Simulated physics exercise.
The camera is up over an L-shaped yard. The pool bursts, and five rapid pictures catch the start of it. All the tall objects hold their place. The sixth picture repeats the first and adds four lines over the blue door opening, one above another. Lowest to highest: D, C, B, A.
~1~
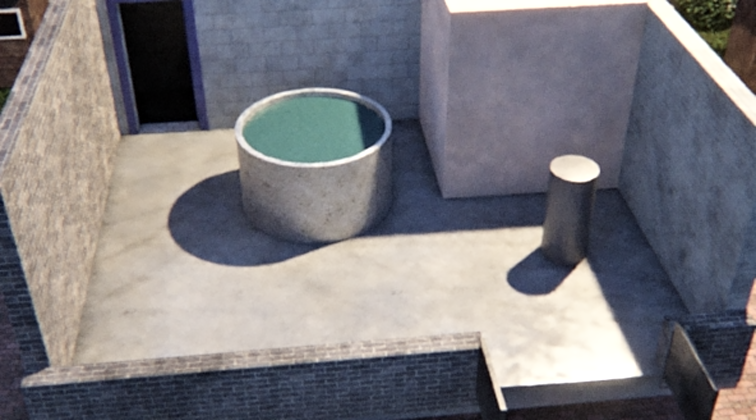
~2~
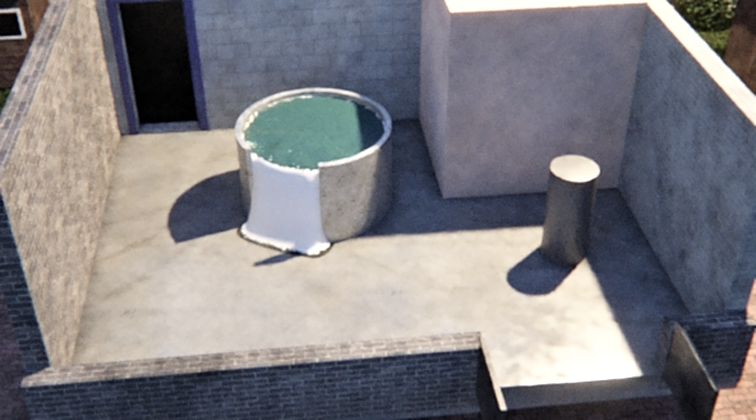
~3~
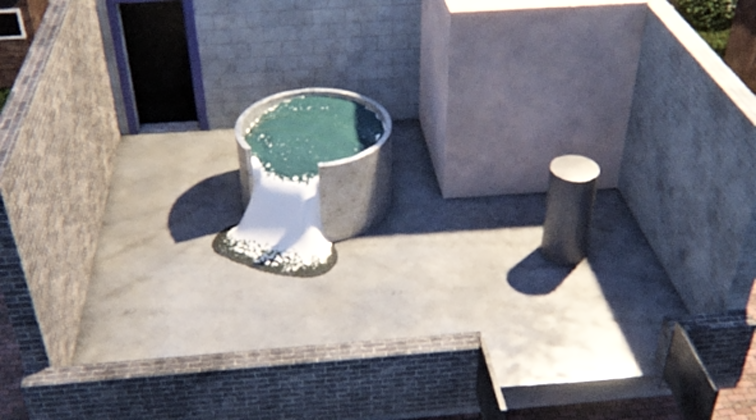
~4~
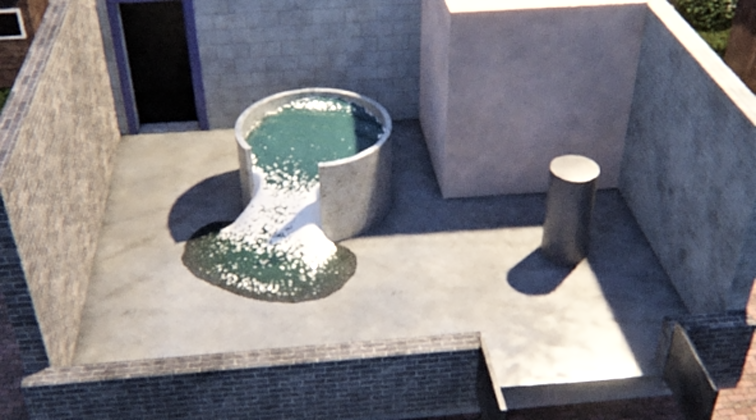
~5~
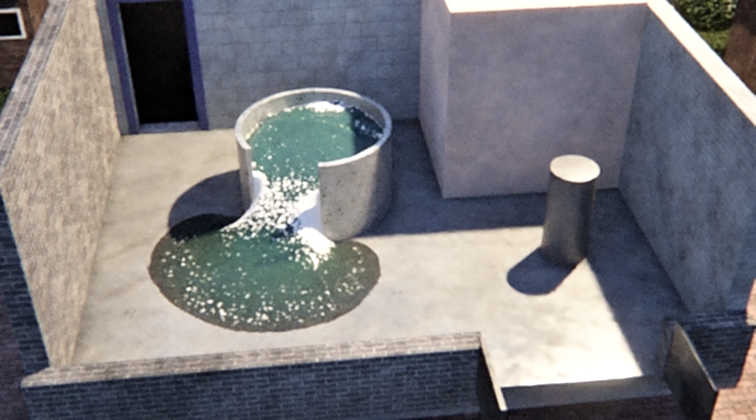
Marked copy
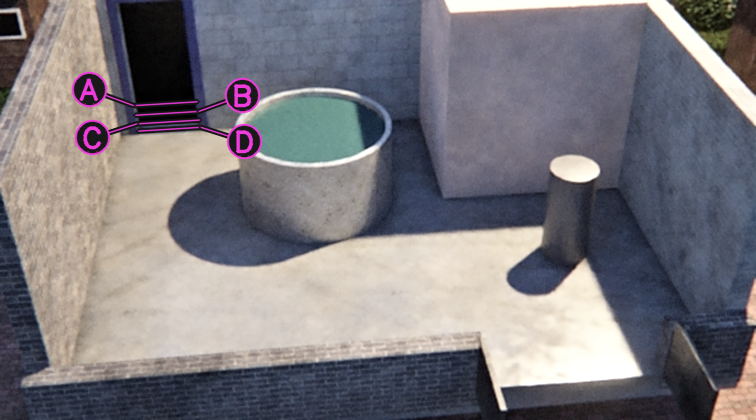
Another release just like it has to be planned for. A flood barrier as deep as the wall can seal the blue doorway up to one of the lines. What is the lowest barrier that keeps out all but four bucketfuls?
C.
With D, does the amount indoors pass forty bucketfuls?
No.
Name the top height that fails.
Height D.
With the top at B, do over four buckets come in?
No, that is safe.
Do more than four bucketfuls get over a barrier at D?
Yes, it does.
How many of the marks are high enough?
Three.
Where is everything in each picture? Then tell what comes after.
Water in the pool at rest, its middle at (314, 130); foot of the blue doorway at (170, 132); open gate at (573, 320).
Water covers 1 % of the ground and shows as far out as (246, 225).
Water covers 3 % of the ground and shows as far out as (313, 272).
Water covers 7 % of the ground and shows as far out as (190, 258).
Water covers 14 % of the ground and shows as far out as (240, 325).
On the marked copy, A at (165, 103); B at (167, 113); C at (168, 121); D at (169, 129); from the bottom up D, C, B, A.
With A, nothing gets over.
With B, nothing gets over.
With C, a splash gets over, under a bucket.
With D, some 15 bucketfuls get in.
